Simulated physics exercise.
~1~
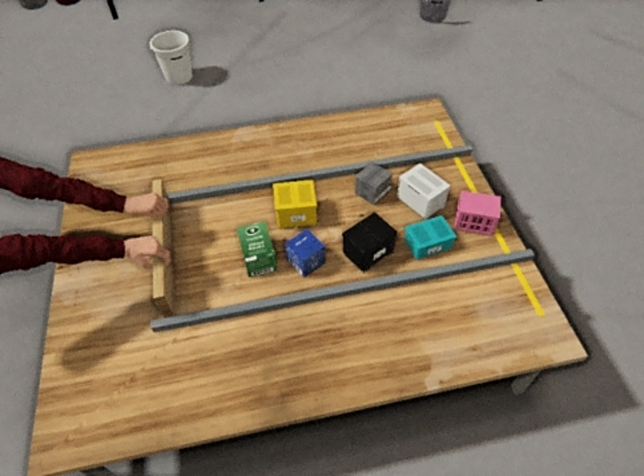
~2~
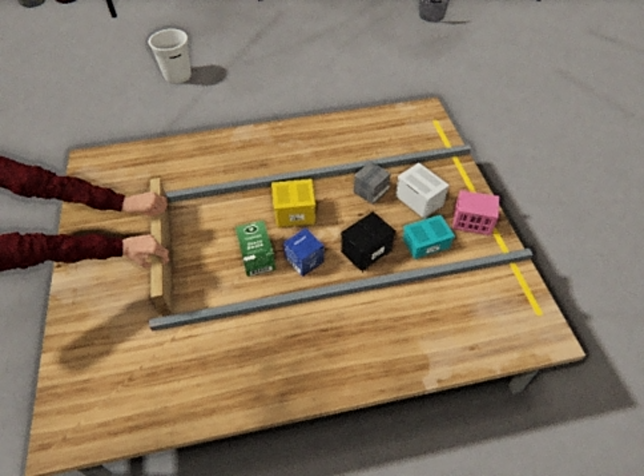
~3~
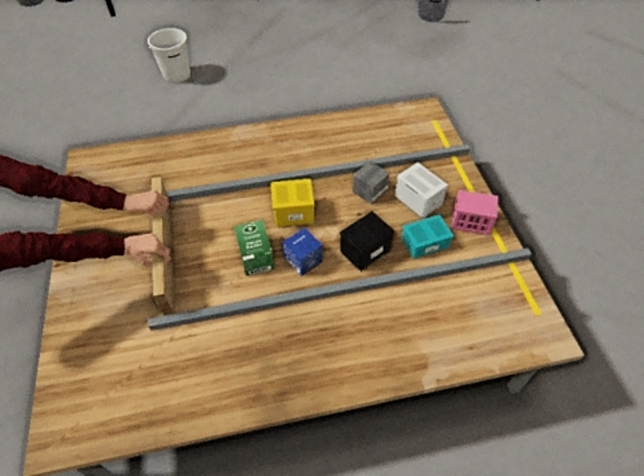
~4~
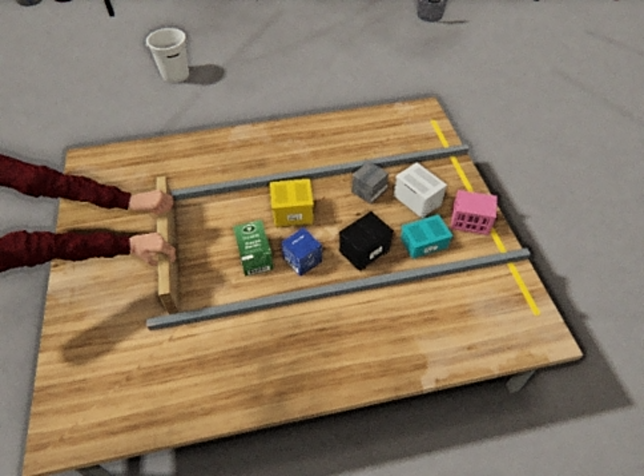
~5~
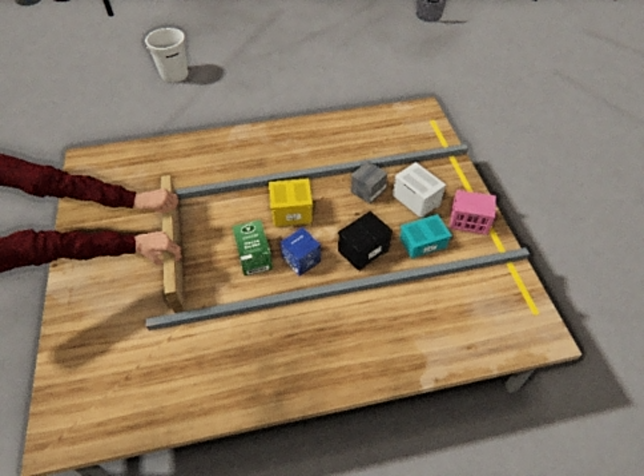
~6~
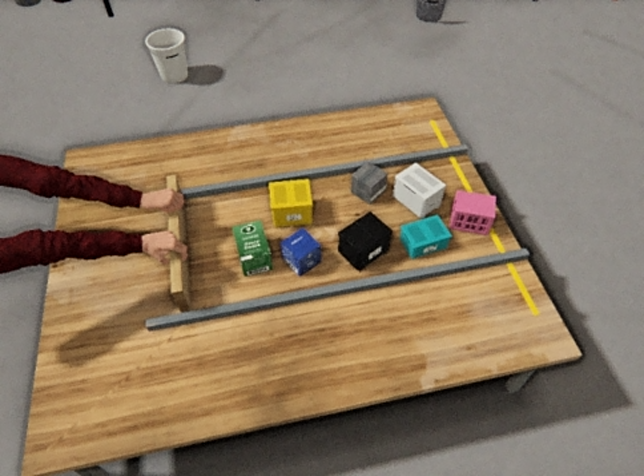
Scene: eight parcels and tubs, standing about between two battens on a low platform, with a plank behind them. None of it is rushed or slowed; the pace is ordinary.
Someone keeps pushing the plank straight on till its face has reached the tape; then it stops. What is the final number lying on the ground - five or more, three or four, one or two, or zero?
It ends with four plus at least one more down.
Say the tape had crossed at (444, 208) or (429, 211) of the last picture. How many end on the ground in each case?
3, then 3.
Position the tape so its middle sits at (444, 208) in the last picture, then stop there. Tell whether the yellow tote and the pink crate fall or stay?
Okay, so the yellow tote sits tight, the pink crate winds up off it.
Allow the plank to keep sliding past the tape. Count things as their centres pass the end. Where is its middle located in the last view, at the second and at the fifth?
Pixels, in order: Around (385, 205), around (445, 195).
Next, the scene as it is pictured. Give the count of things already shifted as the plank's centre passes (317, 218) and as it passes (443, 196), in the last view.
First 6, then 8.
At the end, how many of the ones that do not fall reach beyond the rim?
The number is 1.
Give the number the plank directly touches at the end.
Count: 1.
A little later, none off yet; pink crate at rest near (473, 213); white tote at rest near (418, 191); turquoise tote at rest near (425, 238).
Next, none off yet; pink crate shifted about its own width near (503, 208); white tote shifted a little near (423, 194); turquoise tote shifted about its own width near (484, 240).
Later still, two off so far; pink crate fallen near (540, 261); white tote shifted about its own width near (476, 191); turquoise tote fallen near (569, 292).
When it is over, the number that fall off is five or more; down, blue box, yellow tote, black tote, grey parcel, turquoise tote, white tote and pink crate.
